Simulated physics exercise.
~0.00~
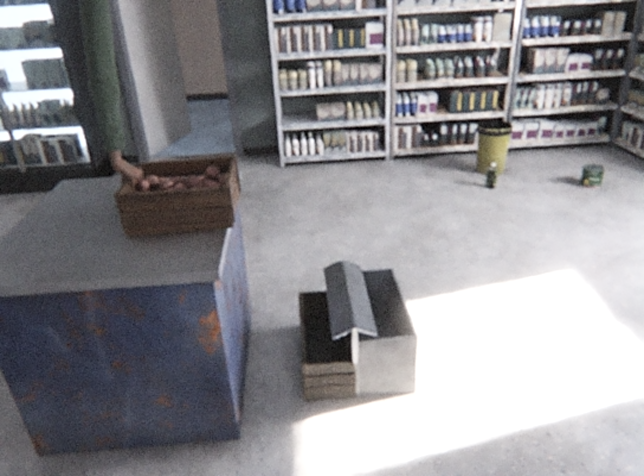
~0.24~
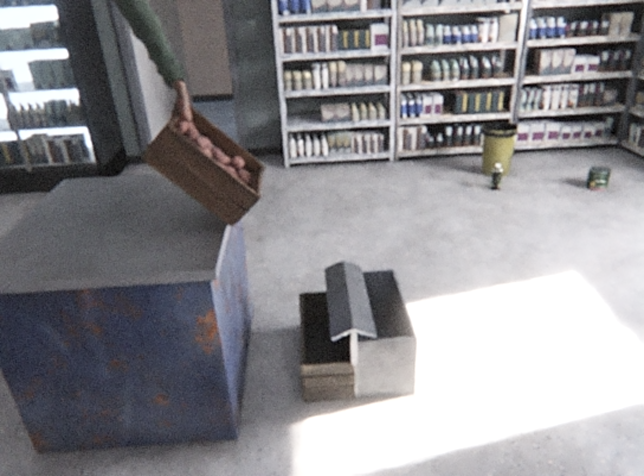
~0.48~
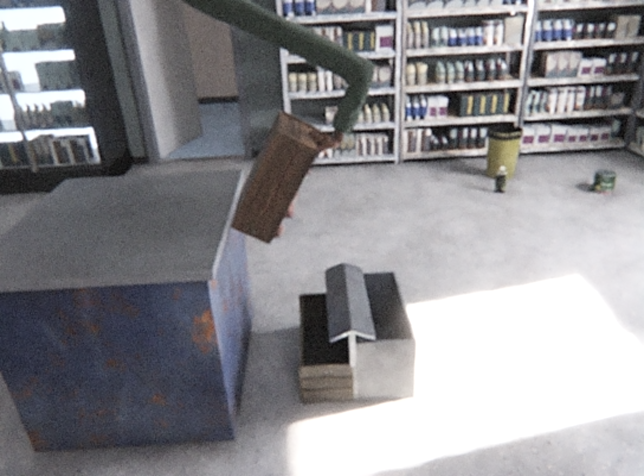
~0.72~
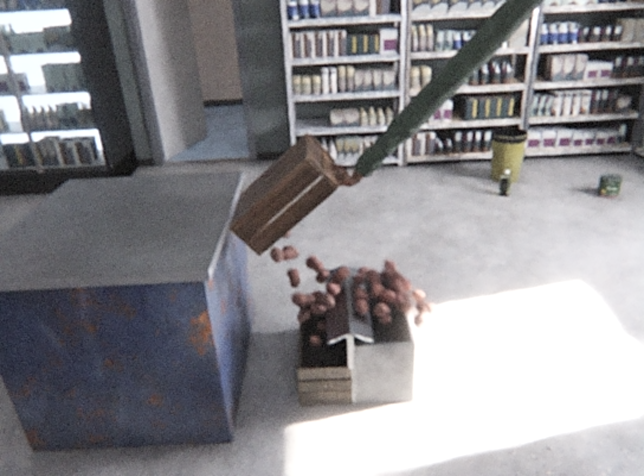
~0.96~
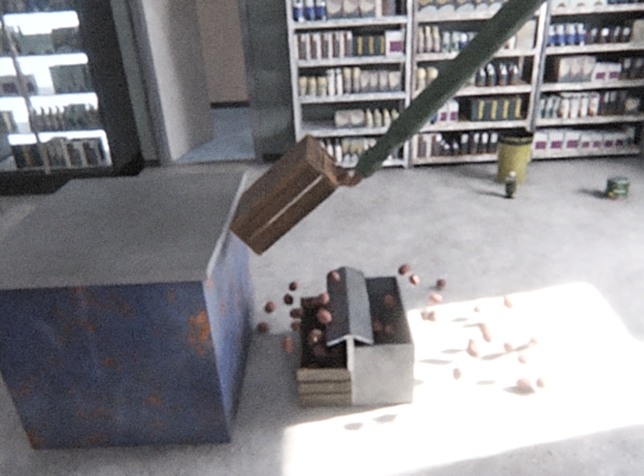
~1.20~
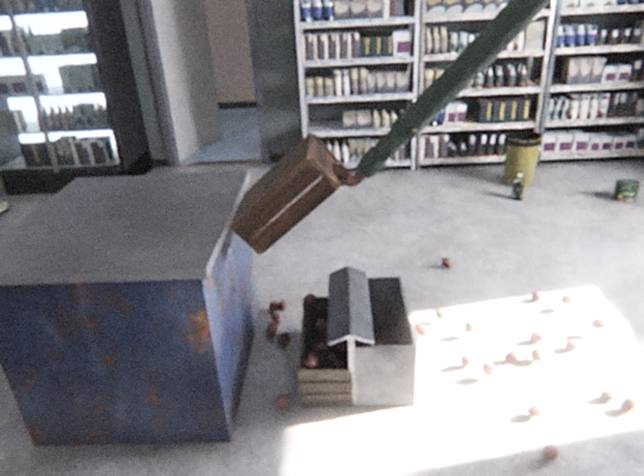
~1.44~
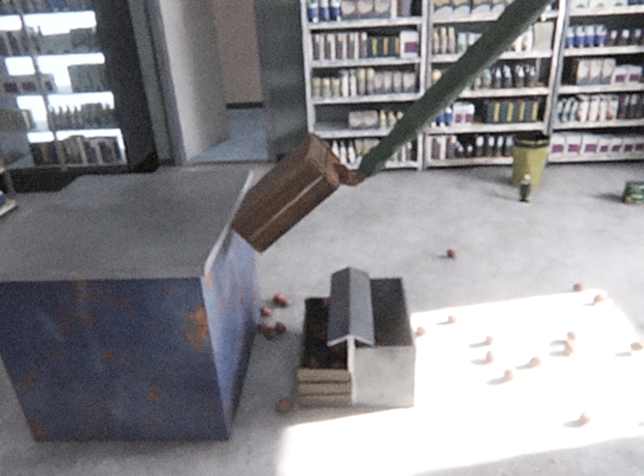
A wooden box of red potatoes sits on a scuffed blue bench with a grey top, seen from slightly above in a room lined with stocked shelves. Below to the right, a black tote and a grey trough stand side by side under a small steel ridge, beside a bright patch of floor. A green arm lifts the box, swings it right past the bench edge and tips it well over. The potatoes tumble out onto the ridge, bouncing both ways. Some land in the tote and trough, a few drop short near the bench, and many roll across the sunlit floor beyond.
